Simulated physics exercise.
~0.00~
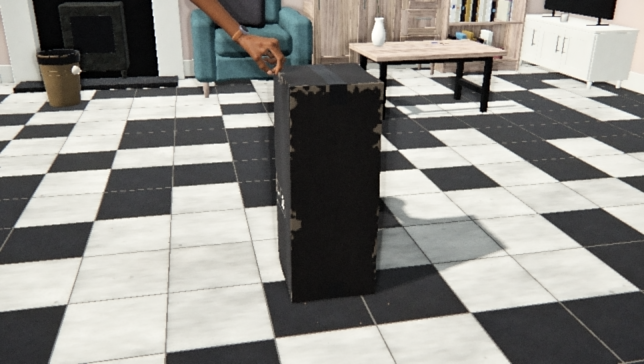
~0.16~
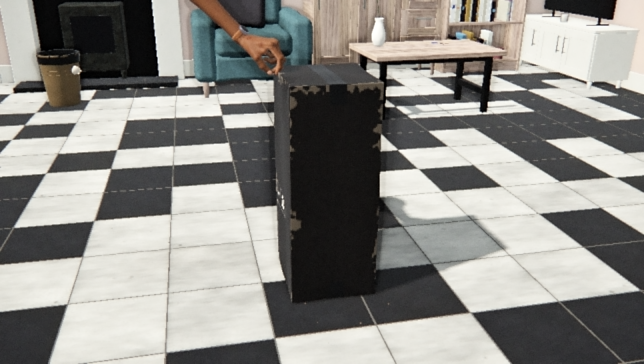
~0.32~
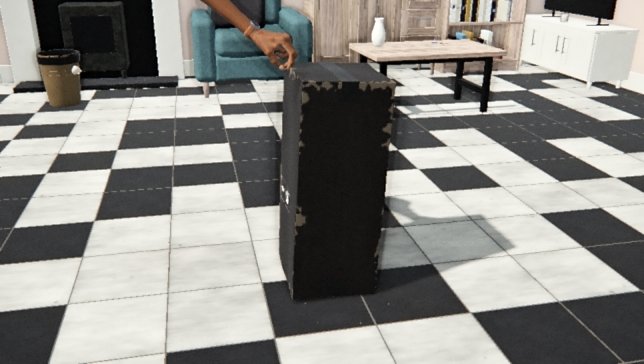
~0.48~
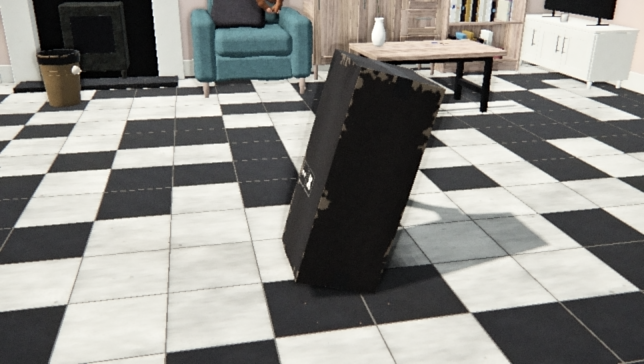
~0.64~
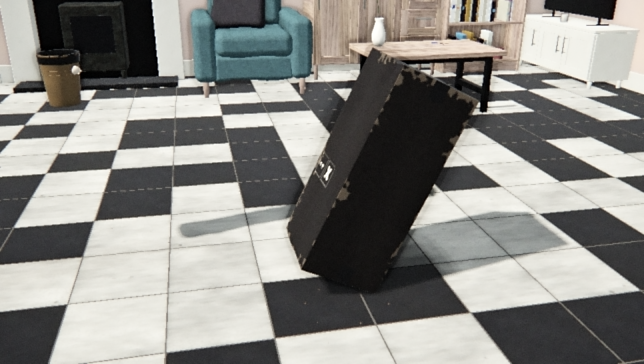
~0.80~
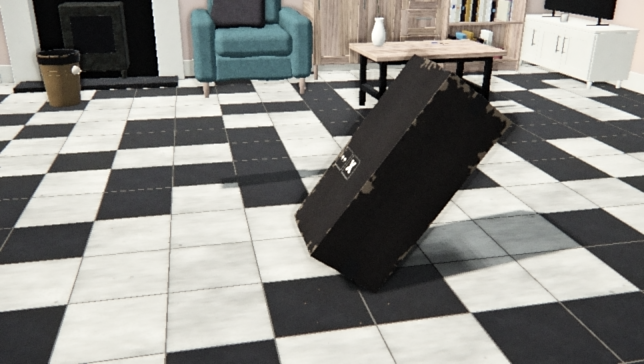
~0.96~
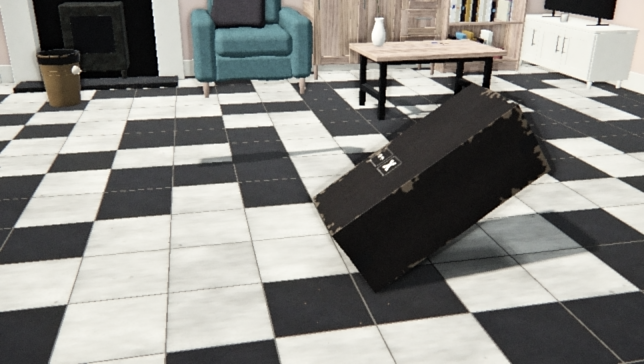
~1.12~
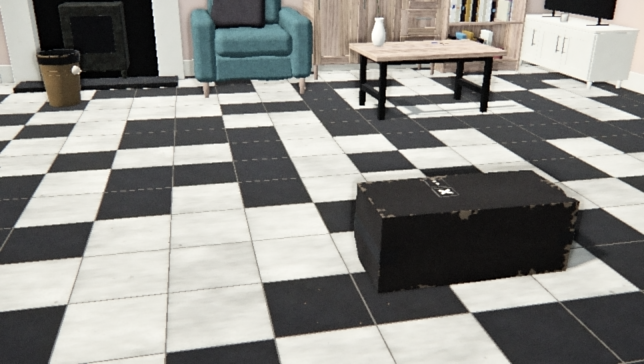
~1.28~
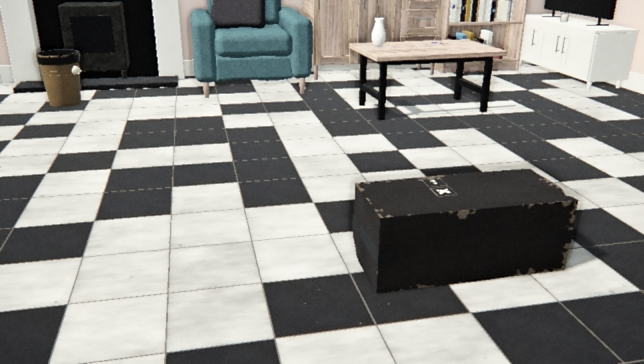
A tall black parcel, pushed by a hand, tips right and topples onto its side.
